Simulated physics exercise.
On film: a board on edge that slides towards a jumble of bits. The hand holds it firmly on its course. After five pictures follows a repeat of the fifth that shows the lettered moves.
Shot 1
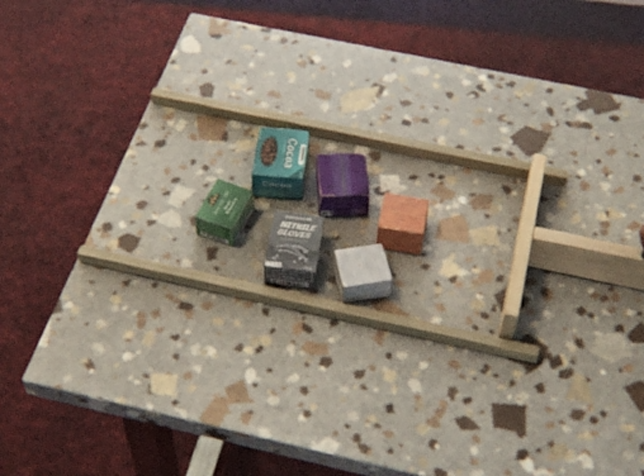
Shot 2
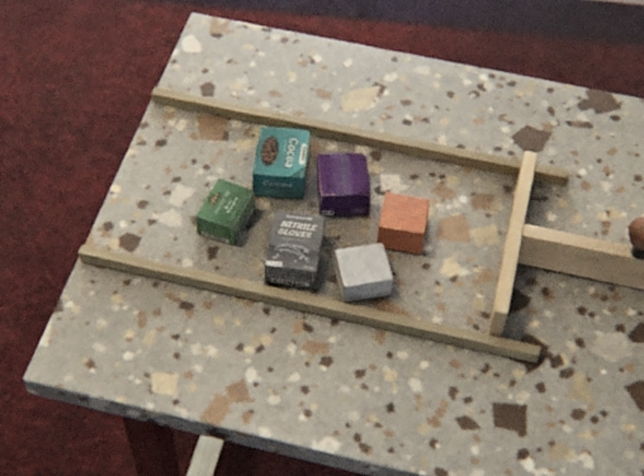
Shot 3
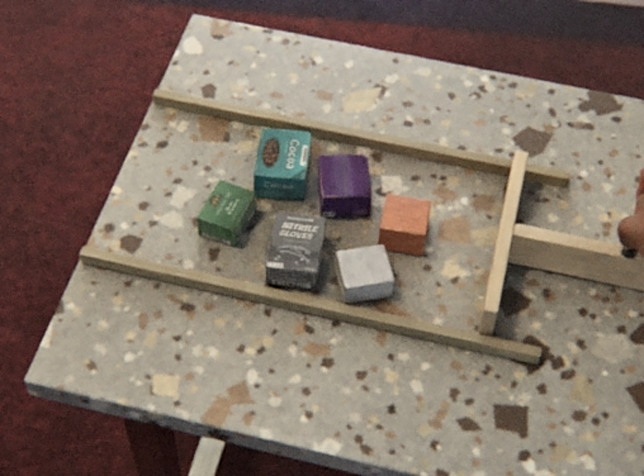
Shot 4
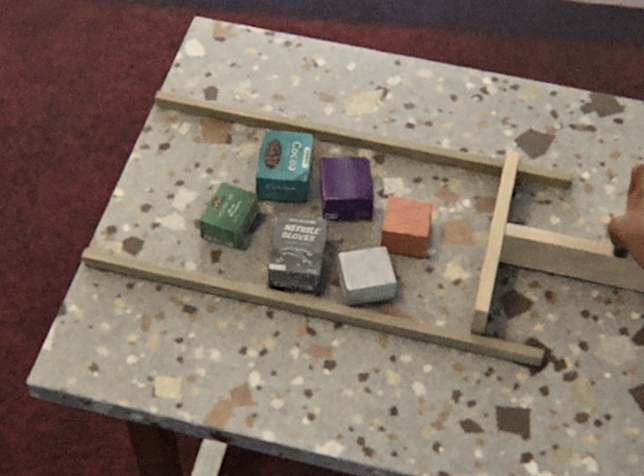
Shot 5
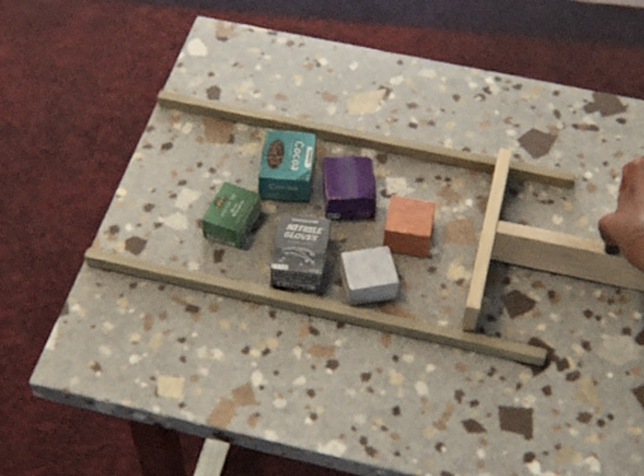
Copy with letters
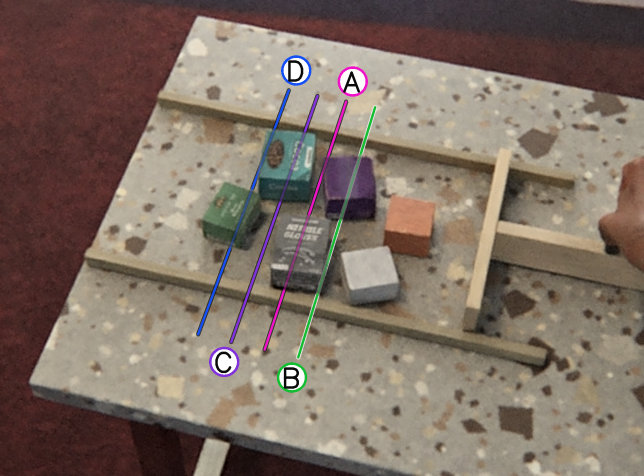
A hand slides a wooden board slowly left between two rails toward six small blocks and boxes.
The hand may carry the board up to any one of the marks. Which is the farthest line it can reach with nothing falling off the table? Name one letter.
No farther than D.
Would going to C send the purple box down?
No.
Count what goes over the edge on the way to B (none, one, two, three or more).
The count is none.
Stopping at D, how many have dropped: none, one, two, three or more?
In all, none.
On the copy, A at (309, 216); B at (340, 222); C at (278, 209); D at (247, 203).
On D. First, board (402, 206); white block (352, 268); purple box (333, 184).
Then, board (317, 188); green packet (187, 205); turquoise packet (221, 139).
Finally, board (252, 175); green packet (125, 192); turquoise packet (166, 128); nothing has fallen.
By contrast, A is safe but short; B is safe but short; C is safe but short.
